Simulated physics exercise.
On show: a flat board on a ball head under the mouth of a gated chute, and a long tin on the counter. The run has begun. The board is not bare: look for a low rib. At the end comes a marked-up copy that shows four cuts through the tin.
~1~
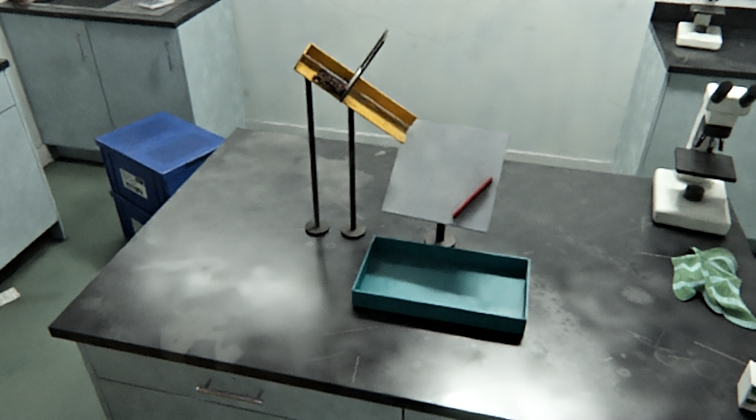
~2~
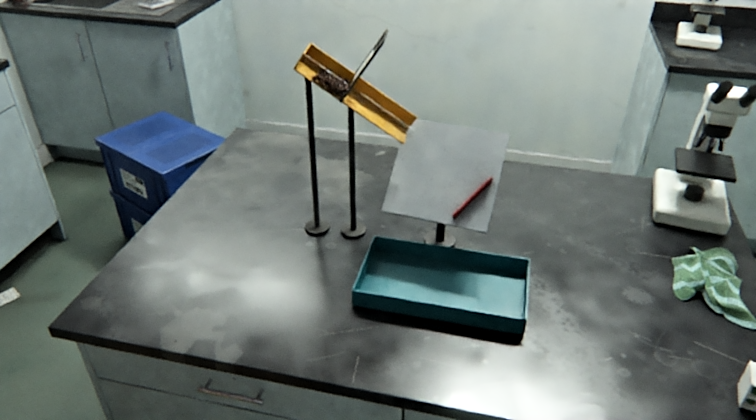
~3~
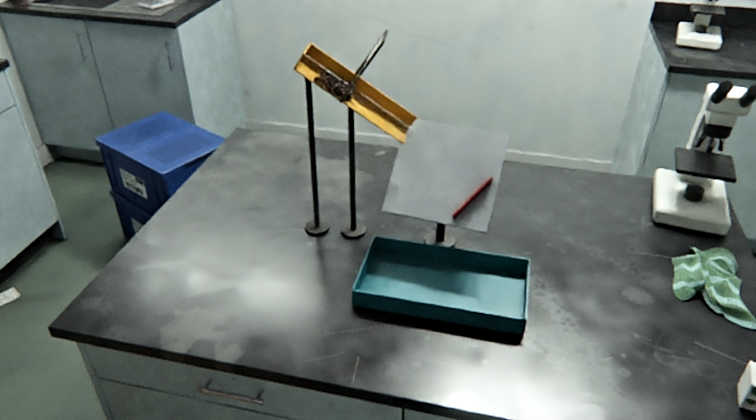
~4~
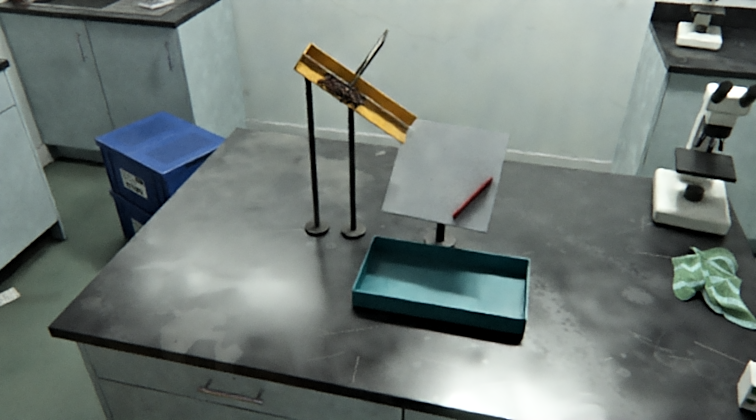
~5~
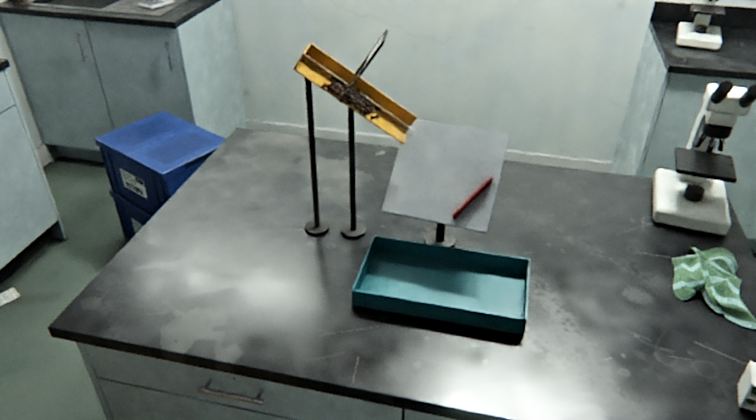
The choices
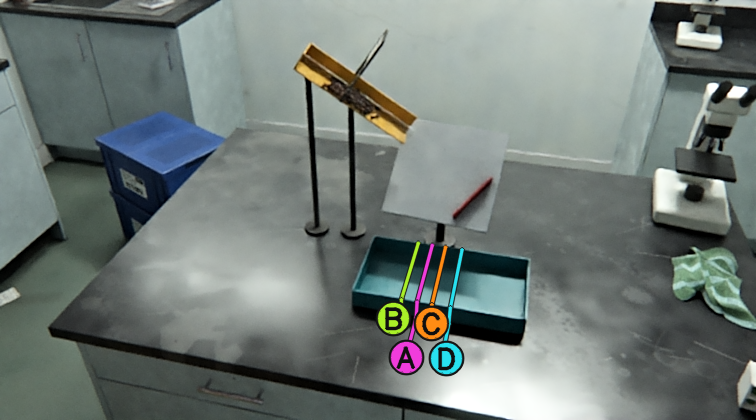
To begin with, a small dark load sits high in a sloping yellow chute on two black stands, above a tilted grey board with a red rib and an empty teal tin. The load then shifts slightly down the chute to the right, while the board and tin stay still.
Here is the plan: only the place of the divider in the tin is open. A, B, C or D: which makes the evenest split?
Take A.
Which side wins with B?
More lands on the right.
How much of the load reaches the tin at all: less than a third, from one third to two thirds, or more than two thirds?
More than two thirds.
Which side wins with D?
More lands on the left.
On the marked copy, line A crosses the front rim at (417, 301); line B crosses the front rim at (401, 298); line C crosses the front rim at (432, 303); line D crosses the front rim at (450, 306).
With A, of what is caught, about half on the left of the divider, about half on the right.
With B, of what is caught, a small part on the left of the divider, nearly all on the right.
With C, of what is caught, most on the left of the divider, a small part on the right.
With D, of what is caught, nearly all on the left of the divider, a stray few on the right.
